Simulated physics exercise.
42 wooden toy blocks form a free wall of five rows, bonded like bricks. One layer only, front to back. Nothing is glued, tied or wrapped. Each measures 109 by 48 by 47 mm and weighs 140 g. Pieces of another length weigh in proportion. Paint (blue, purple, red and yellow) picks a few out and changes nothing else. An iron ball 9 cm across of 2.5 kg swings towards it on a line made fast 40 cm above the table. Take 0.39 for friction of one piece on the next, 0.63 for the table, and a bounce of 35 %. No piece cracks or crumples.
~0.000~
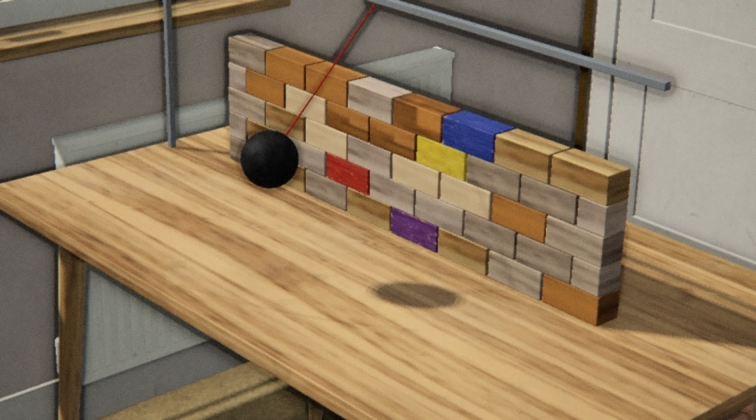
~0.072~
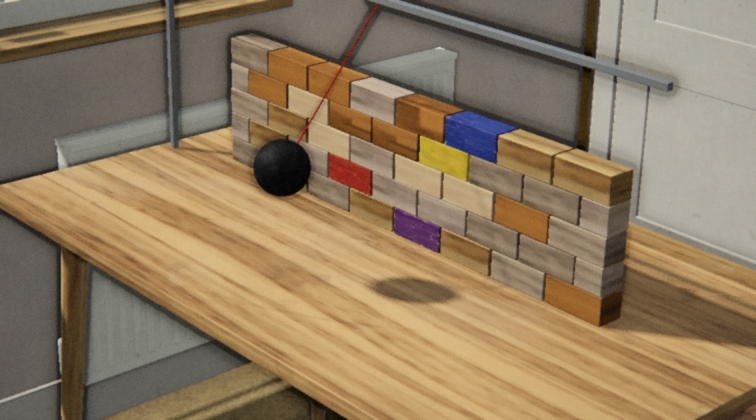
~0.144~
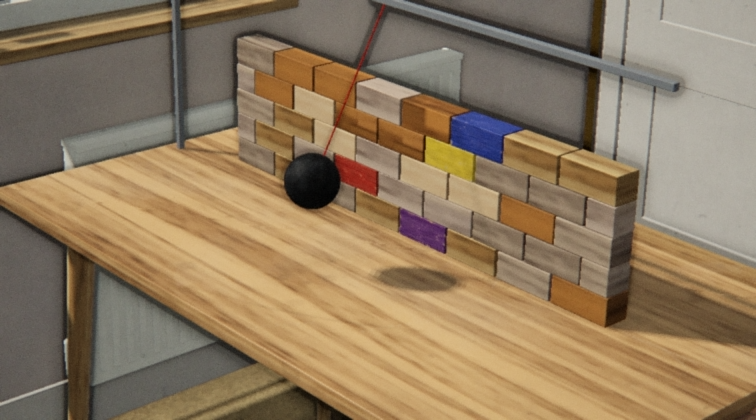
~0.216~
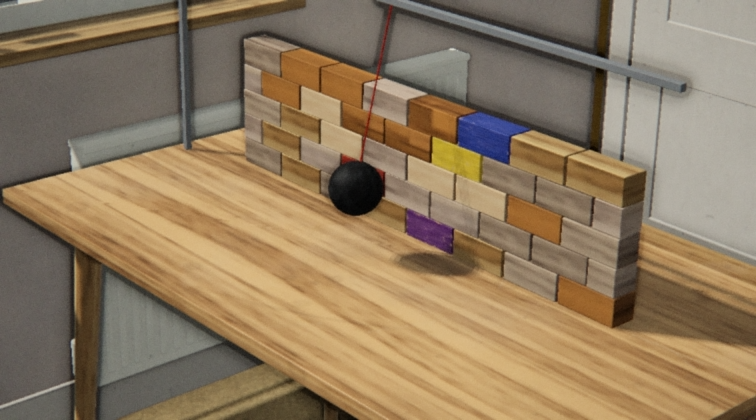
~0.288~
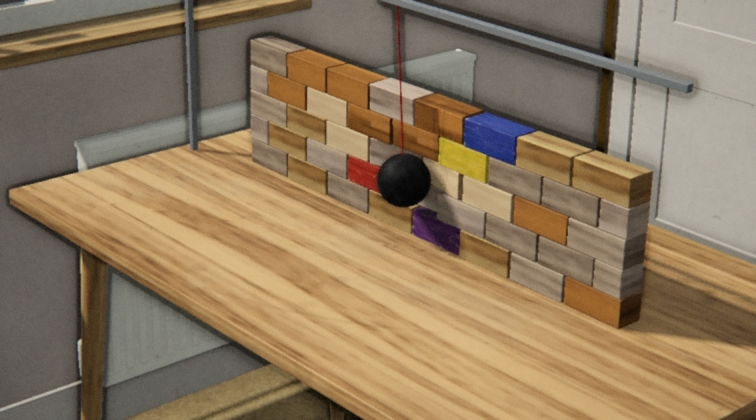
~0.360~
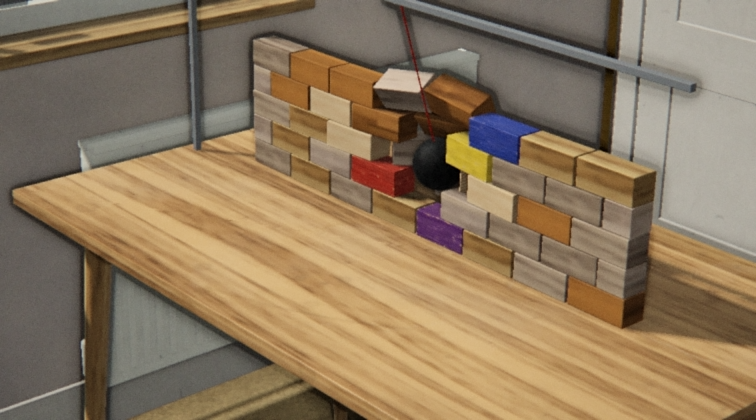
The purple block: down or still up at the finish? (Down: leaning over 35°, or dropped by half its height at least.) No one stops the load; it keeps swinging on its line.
The purple block remains up.
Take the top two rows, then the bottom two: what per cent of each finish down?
From the top 40, from the bottom 10 per cent.
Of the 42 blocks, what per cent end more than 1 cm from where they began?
Shifted: 25 per cent.
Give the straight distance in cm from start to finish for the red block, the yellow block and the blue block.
About: Red 0, yellow 16, blue 22.
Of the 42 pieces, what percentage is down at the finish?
Roughly 25 per cent of them.
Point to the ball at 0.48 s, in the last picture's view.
At about (471, 137).
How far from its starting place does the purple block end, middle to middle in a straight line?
Roughly 0 cm away.
By 0.48 s, line 32° past plumb; 4 of the 42 blocks down; purple block unmoved; yellow block moved 28 mm.
By 0.76 s, line 14° past plumb; 8 of the 42 blocks down; purple block unmoved; yellow block tilted 58°.
By 1.00 s, line 27° before plumb; 10 of the 42 blocks down; purple block unmoved; yellow block on its side.
By 1.40 s, line 1° past plumb; 10 of the 42 blocks down; purple block unmoved; yellow block on its side.
When it is over (1.7 s), line 33° past plumb; 10 of the 42 blocks down; purple block unmoved; yellow block on its side; blue block on its side. In pixels of the last frame, middles, purple block near (449, 229), yellow block near (523, 201).
